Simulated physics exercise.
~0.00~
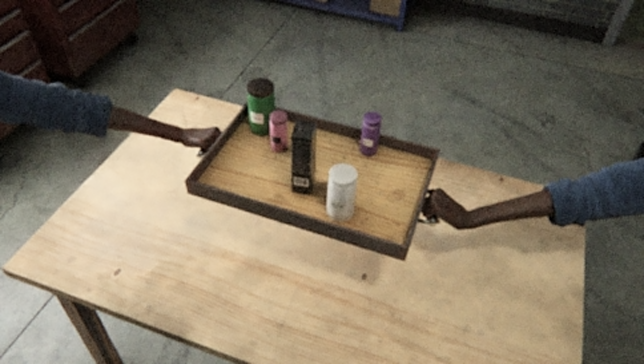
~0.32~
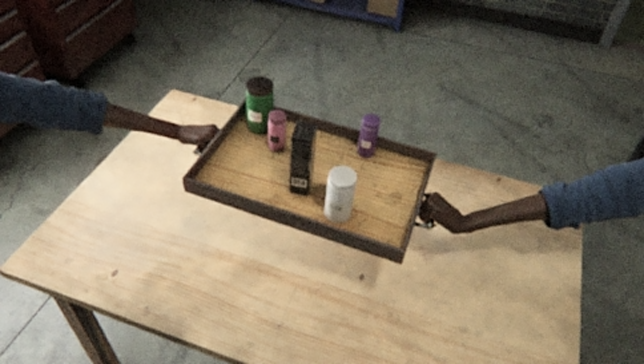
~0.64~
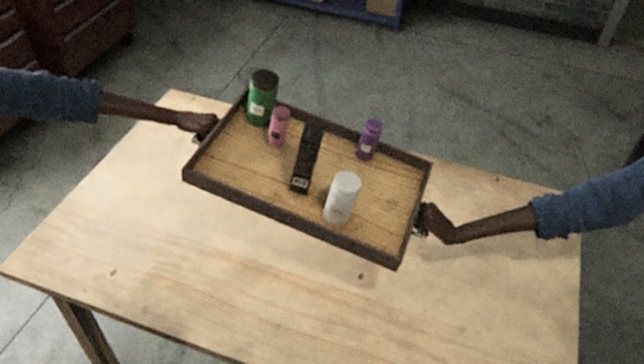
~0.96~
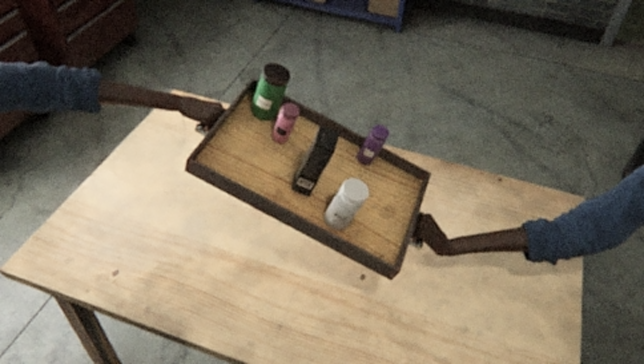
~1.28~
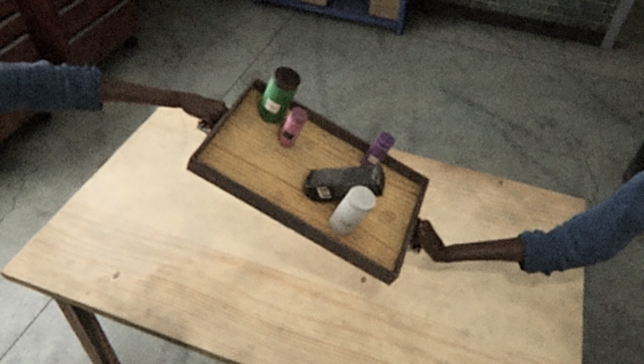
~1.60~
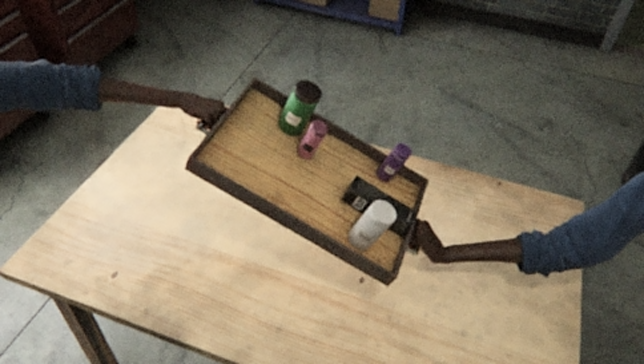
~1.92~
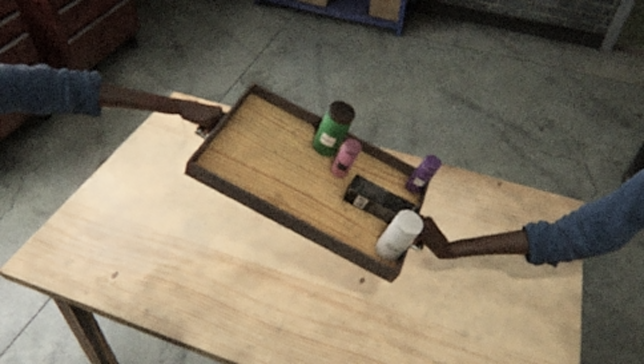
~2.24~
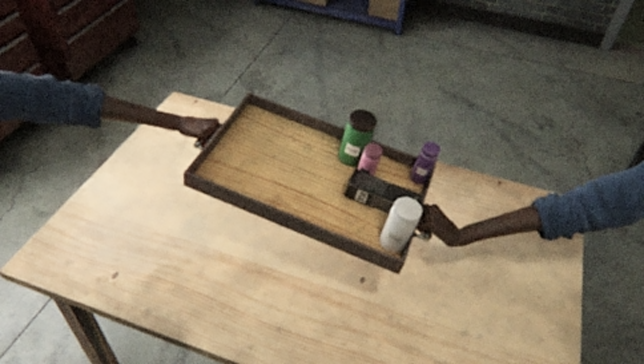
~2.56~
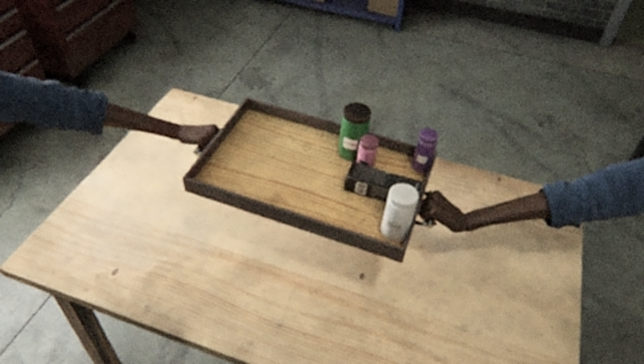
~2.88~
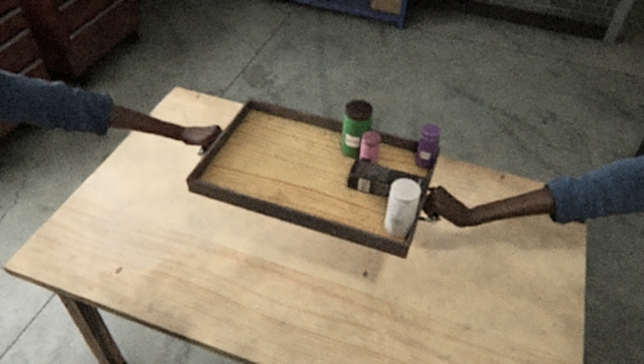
Above a wooden table on a concrete floor, two hands tip a tray down to the right, toppling a black carton as it and four upright containers, green, pink, white and purple, slide rightward; the hands level the tray, leaving the carton on its side and the others standing.
